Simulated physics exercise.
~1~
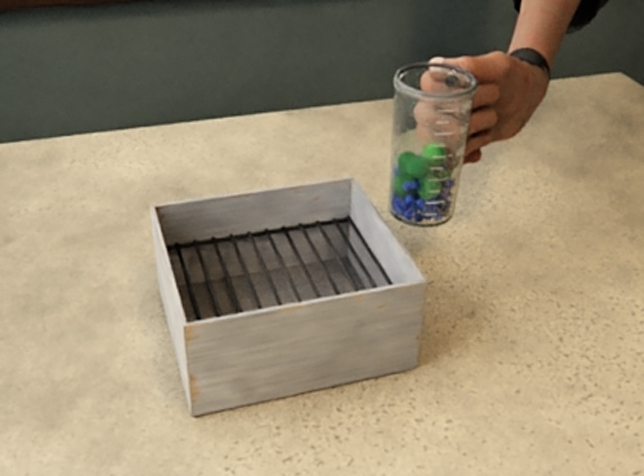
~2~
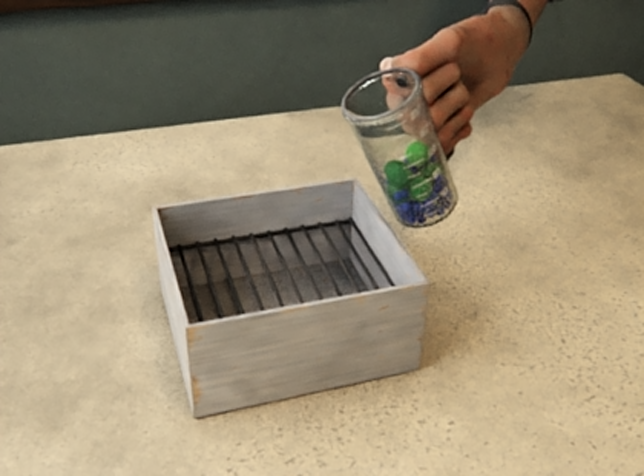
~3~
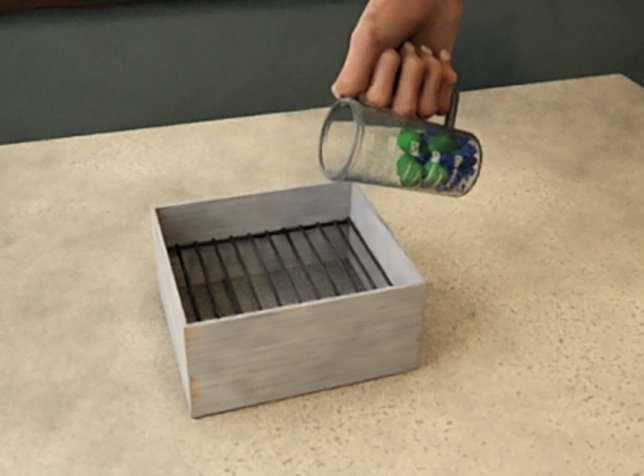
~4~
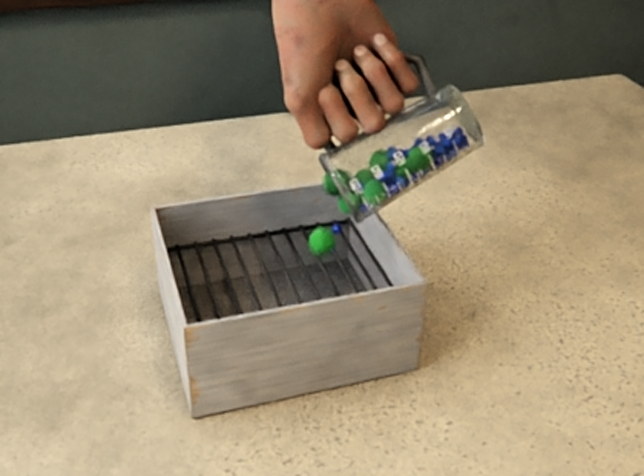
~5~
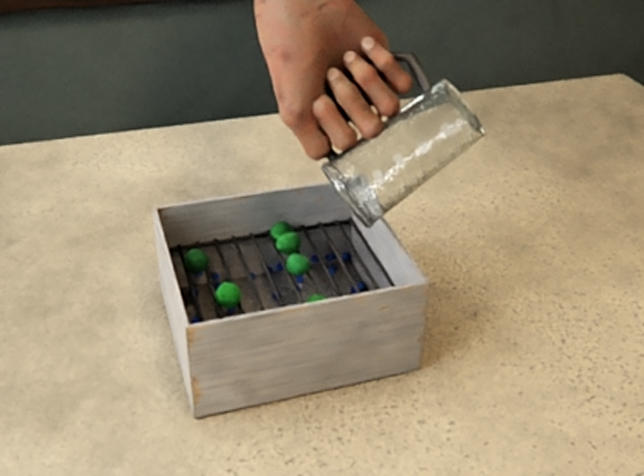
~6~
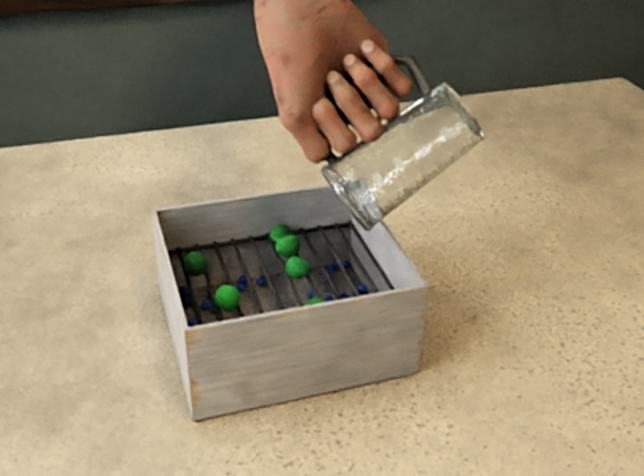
A hand tips a clear cup, and blue bits drop through wires holding green balls.
